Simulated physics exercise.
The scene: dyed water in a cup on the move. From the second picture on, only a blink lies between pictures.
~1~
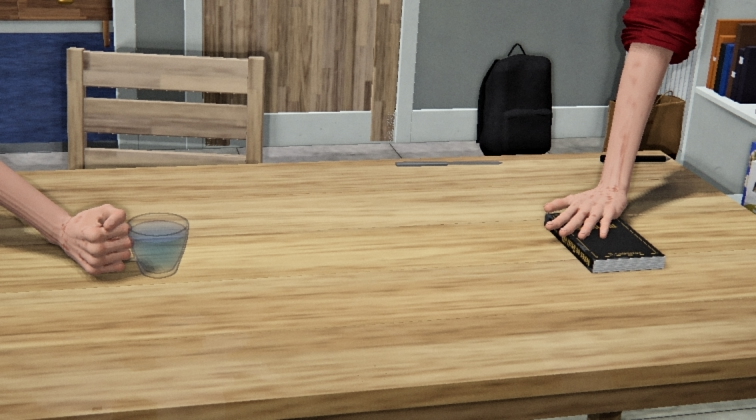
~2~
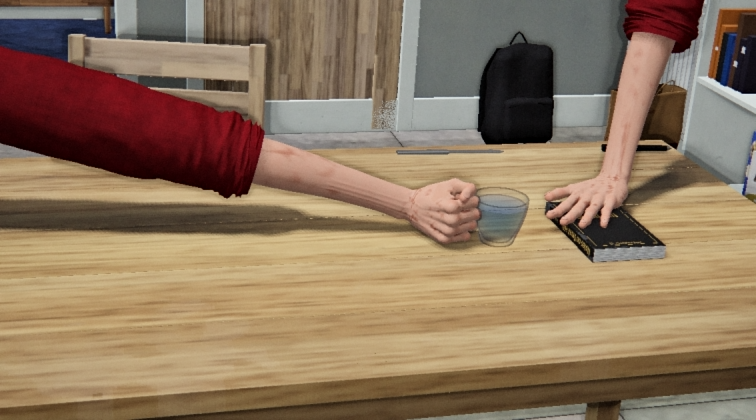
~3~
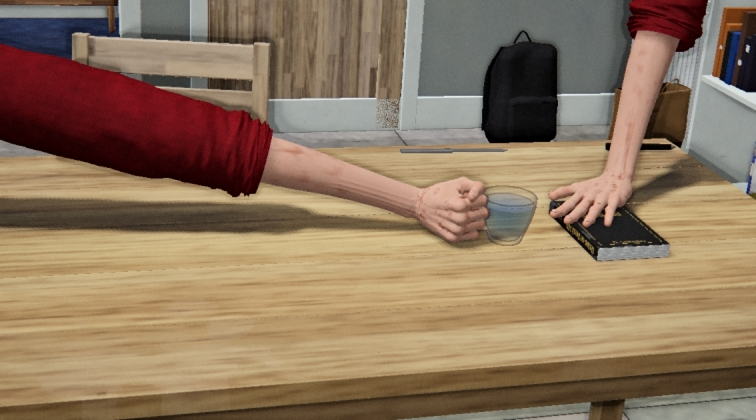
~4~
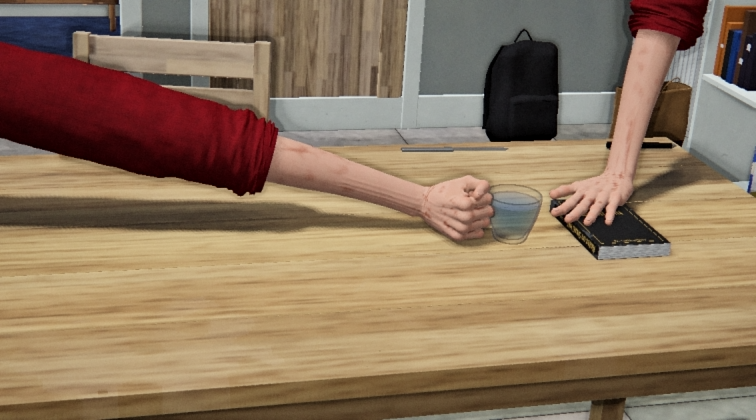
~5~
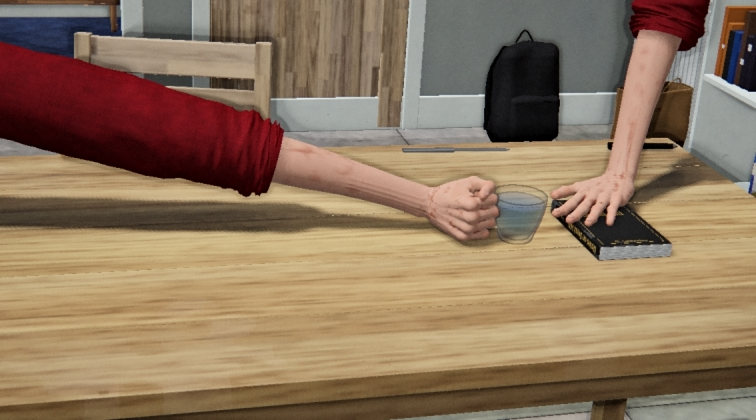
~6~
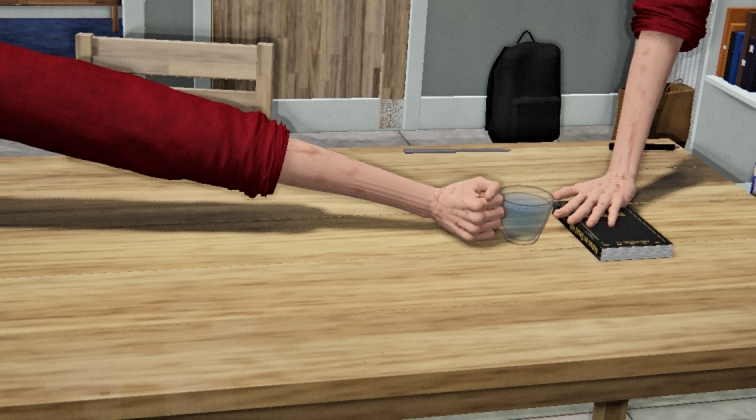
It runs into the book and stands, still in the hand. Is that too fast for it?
As it turns out, it keeps it all in.
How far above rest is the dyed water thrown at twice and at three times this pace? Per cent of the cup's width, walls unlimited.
In turn 15 and 25 per cent.
Shortly, the cup meets the book.
Then, the dyed water surges up the wall; the wave climbs under half way to the rim.
At the finish, the cup stands at the book; none is lost.
